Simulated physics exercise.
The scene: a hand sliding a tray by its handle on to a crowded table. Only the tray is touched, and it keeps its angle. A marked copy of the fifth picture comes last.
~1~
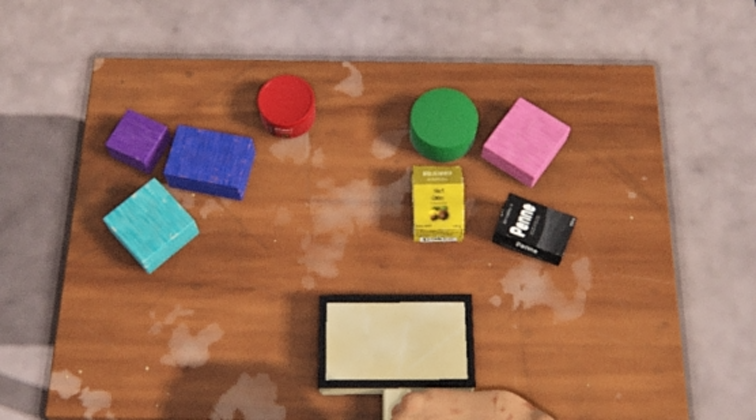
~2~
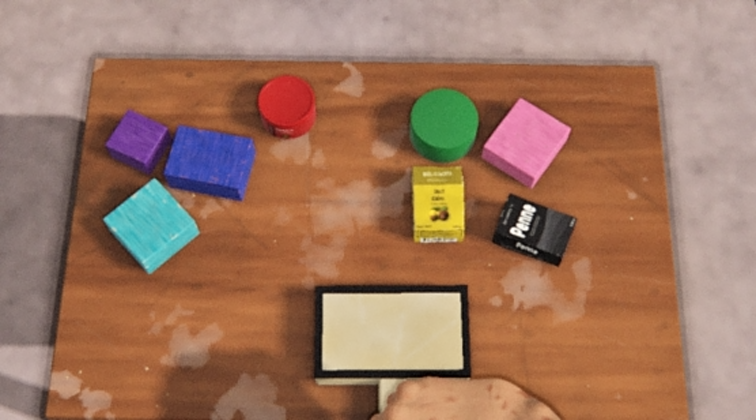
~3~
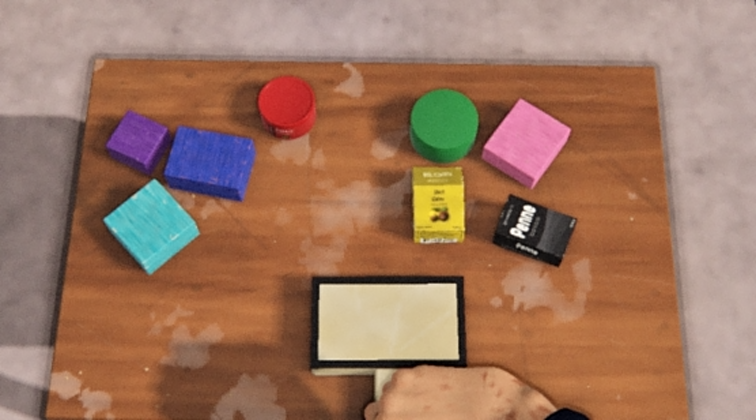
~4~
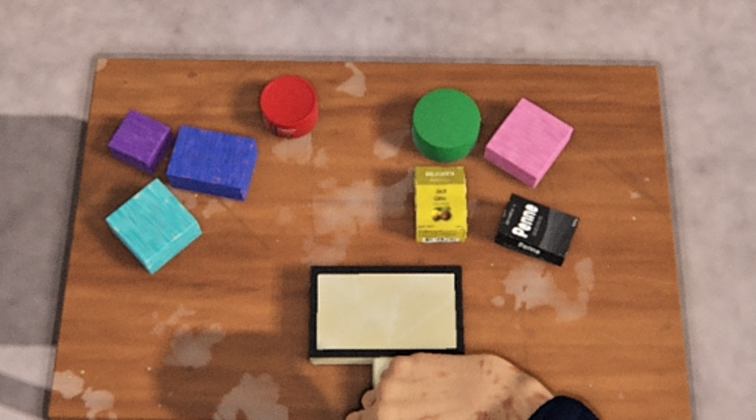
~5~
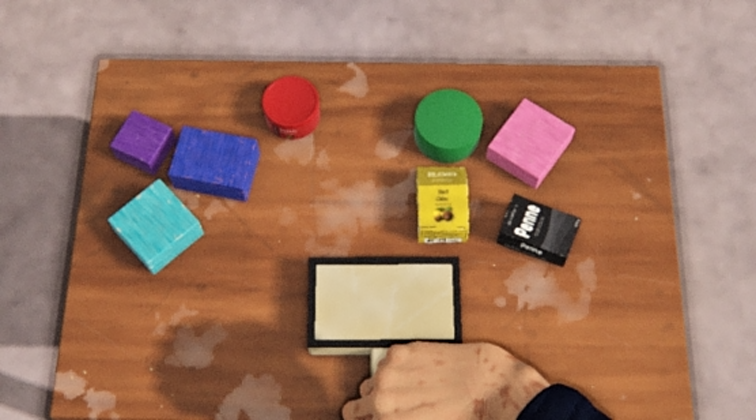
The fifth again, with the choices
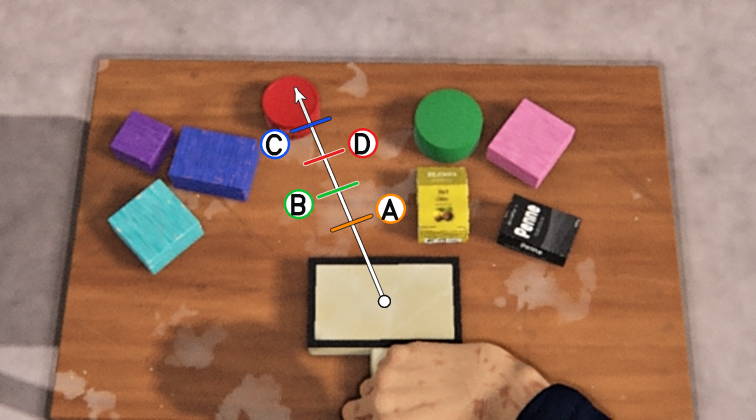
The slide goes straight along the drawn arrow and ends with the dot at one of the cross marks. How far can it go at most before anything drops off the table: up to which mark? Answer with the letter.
All is well up to C.
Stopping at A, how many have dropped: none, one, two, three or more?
The count is none.
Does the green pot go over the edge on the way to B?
No.
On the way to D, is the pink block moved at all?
No.
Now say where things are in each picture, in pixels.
Black packet (534, 229); turquoise block (152, 226); tray (396, 341), in the first frame.
Tray (392, 332); pink block (526, 143), in the second frame.
Tray (389, 322); green pot (444, 126), in the third frame.
Tray (386, 312); purple block (142, 142), in the fourth frame.
Tray (384, 302); turquoise block (156, 227); red jar (292, 108); pink block (530, 144), in the fifth frame.
On the marked copy, A at (352, 223); B at (338, 190); C at (311, 125); D at (324, 157); the arrow from (384, 301) to (295, 89); the white dot at (384, 301).
With C. Early on, tray (356, 239); green pot (450, 107); yellow packet (435, 165).
Further on, tray (330, 175); green pot (468, 69); yellow packet (428, 117).
At the end, tray (312, 132); green pot (475, 64); red jar (288, 69); nothing has fallen.
As for the rest, A is safe but short; B is safe but short; D is safe but short.
